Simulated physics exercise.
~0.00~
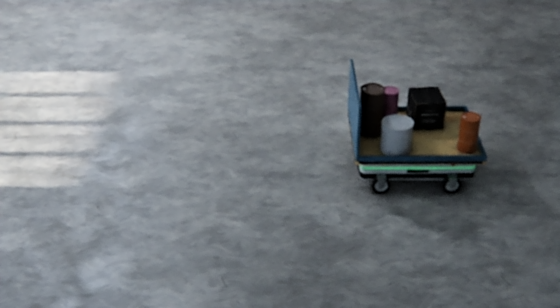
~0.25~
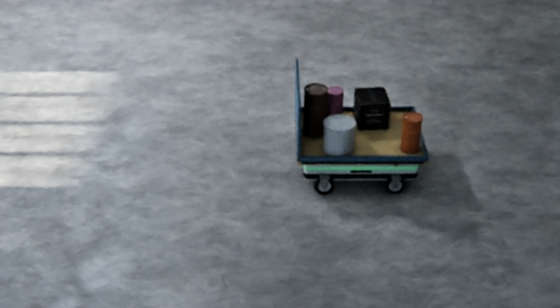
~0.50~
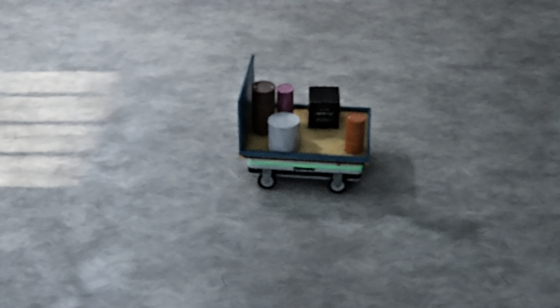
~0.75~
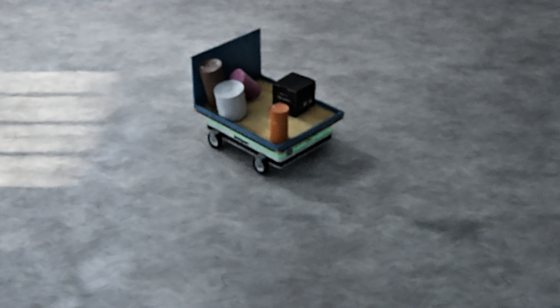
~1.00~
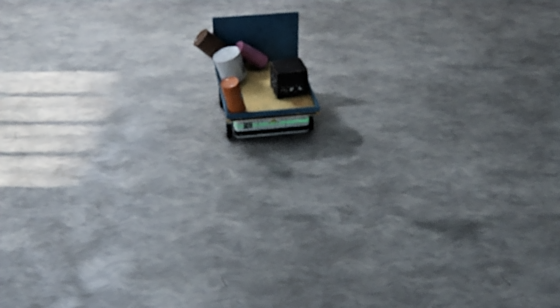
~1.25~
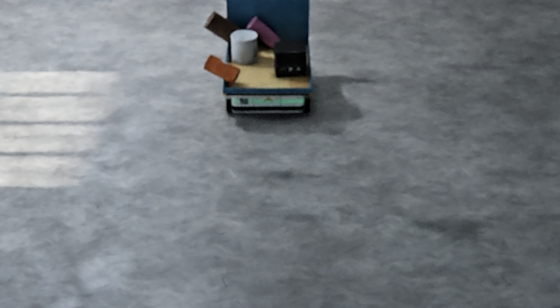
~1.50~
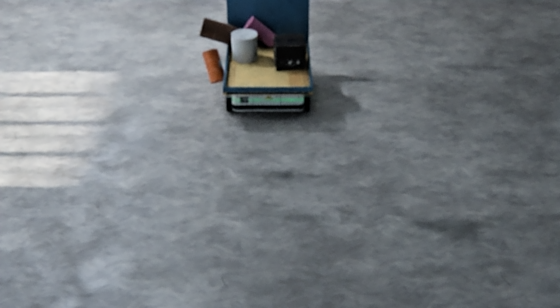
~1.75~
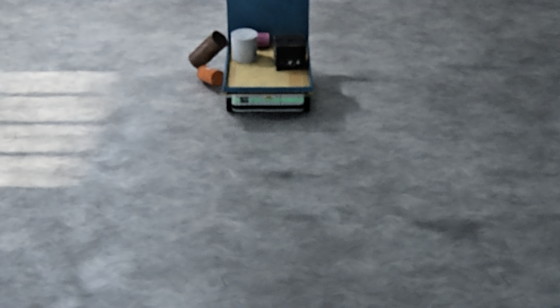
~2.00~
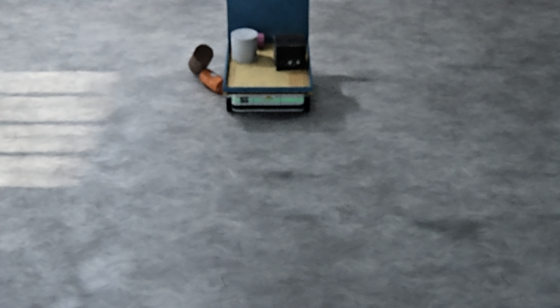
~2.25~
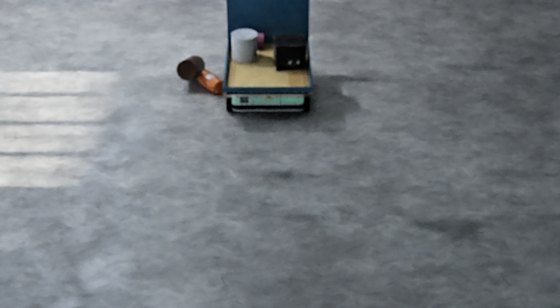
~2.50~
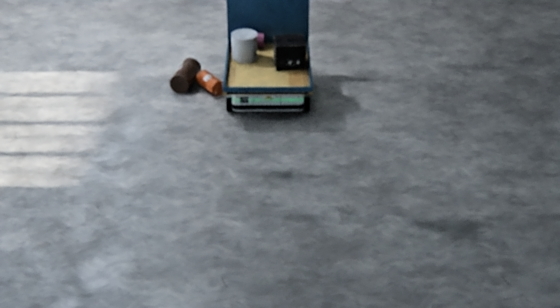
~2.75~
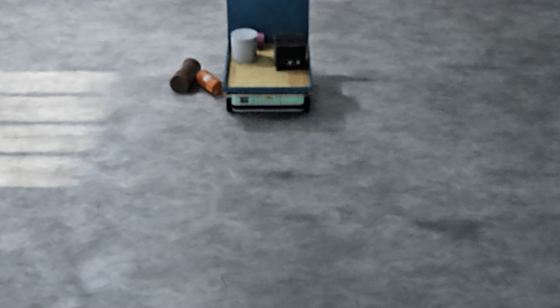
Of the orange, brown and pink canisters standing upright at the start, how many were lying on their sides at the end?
All three ended up on their sides. The orange and brown canisters lay on the floor to the left of the cart, and the pink one lay on the cart behind the white pail.
